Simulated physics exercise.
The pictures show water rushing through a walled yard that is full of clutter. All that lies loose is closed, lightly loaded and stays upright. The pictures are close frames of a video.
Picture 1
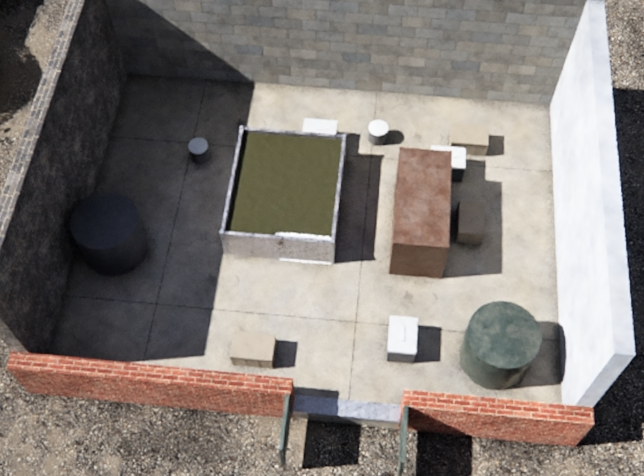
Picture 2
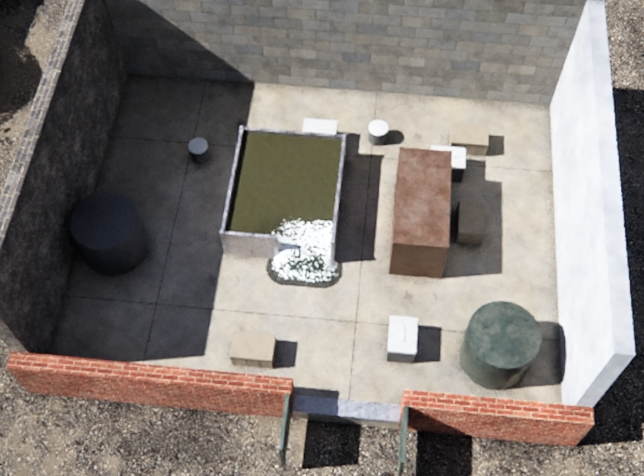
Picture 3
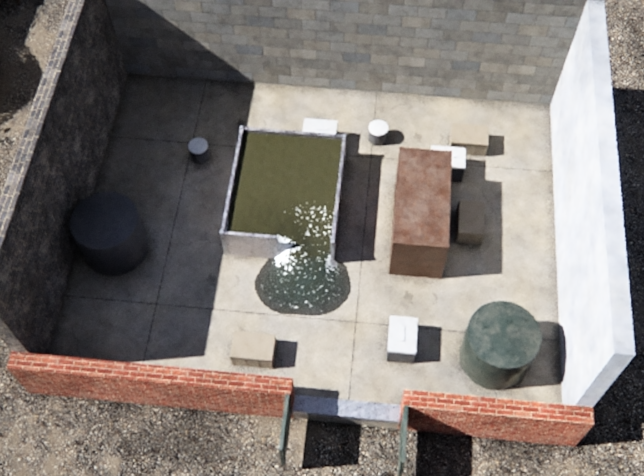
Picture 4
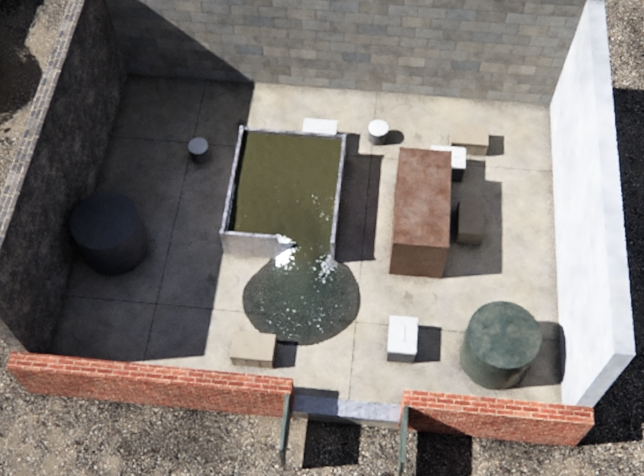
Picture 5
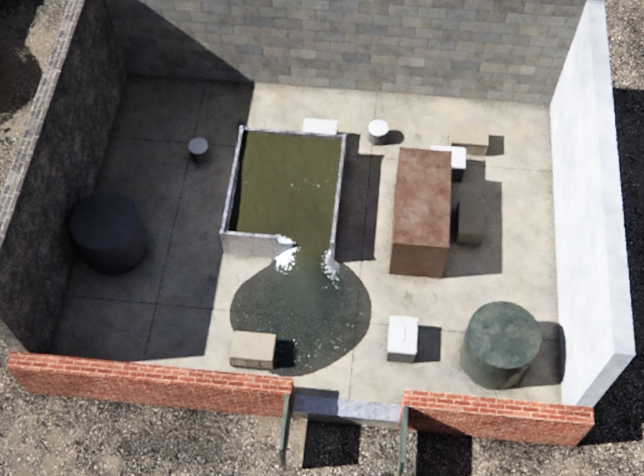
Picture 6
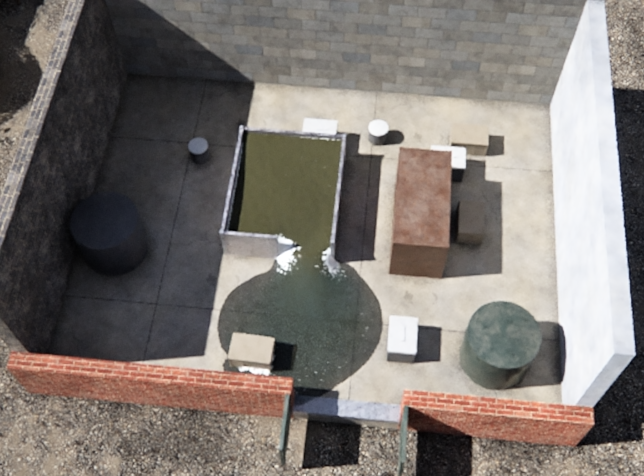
The video shows a walled yard scattered with blocks and cylinders, where water bursts through the front wall of a raised tank and spreads across the floor in a widening dark pool, surrounding a small crate that barely shifts.
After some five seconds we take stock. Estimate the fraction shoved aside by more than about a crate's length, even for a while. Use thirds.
That comes to less than a third.
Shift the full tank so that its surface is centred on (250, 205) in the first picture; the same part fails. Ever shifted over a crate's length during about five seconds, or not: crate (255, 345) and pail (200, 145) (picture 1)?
In turn: Pushed that far, never so far.
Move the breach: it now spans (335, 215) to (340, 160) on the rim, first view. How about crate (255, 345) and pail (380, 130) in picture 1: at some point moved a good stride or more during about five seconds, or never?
In that order: Moved that far, moved that far.
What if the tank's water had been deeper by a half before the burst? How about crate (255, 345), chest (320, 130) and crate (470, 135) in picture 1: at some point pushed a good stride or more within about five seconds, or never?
In that order: That far or more, not that far, under that.
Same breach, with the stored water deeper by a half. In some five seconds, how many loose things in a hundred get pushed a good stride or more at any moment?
I make it 20 per cent.
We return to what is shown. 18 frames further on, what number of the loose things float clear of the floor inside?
That makes 1.
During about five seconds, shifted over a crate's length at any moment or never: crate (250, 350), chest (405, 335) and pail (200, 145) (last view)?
In that order: Pushed that far, not that far, under that.
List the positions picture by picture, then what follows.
The first frame shows a crate at (253, 346) rests on the ground; a chest at (448, 157) rests on the ground; 0 of 8 have shifted.
The second frame shows a crate at (253, 346) rests on the ground; a chest at (448, 157), on the bottom; 0 of 8 have shifted.
The third frame shows a crate at (253, 346), on the bottom; a chest at (448, 157) rests on the ground; 0 of 8 have shifted.
The fourth frame shows a crate at (253, 346) rests on the ground; a chest at (448, 157), on the bottom; 0 of 8 have shifted.
The fifth frame shows a crate at (253, 346) rests on the ground; a chest at (448, 157) rests on the ground; 0 of 8 have shifted.
The sixth frame shows a crate at (251, 348) rests on the ground, close to its start; a chest at (448, 157), on the bottom; 0 of 8 have shifted.
A moment on, 0 of 8 are well off their spots; 1 afloat.
Next, 1 of 8 are well off their spots; 1 afloat.
Later, 1 of 8 are well off their spots; 1 afloat.
In the end, 1 of 8 are well off their spots, and 1 have been at some point; 1 afloat.
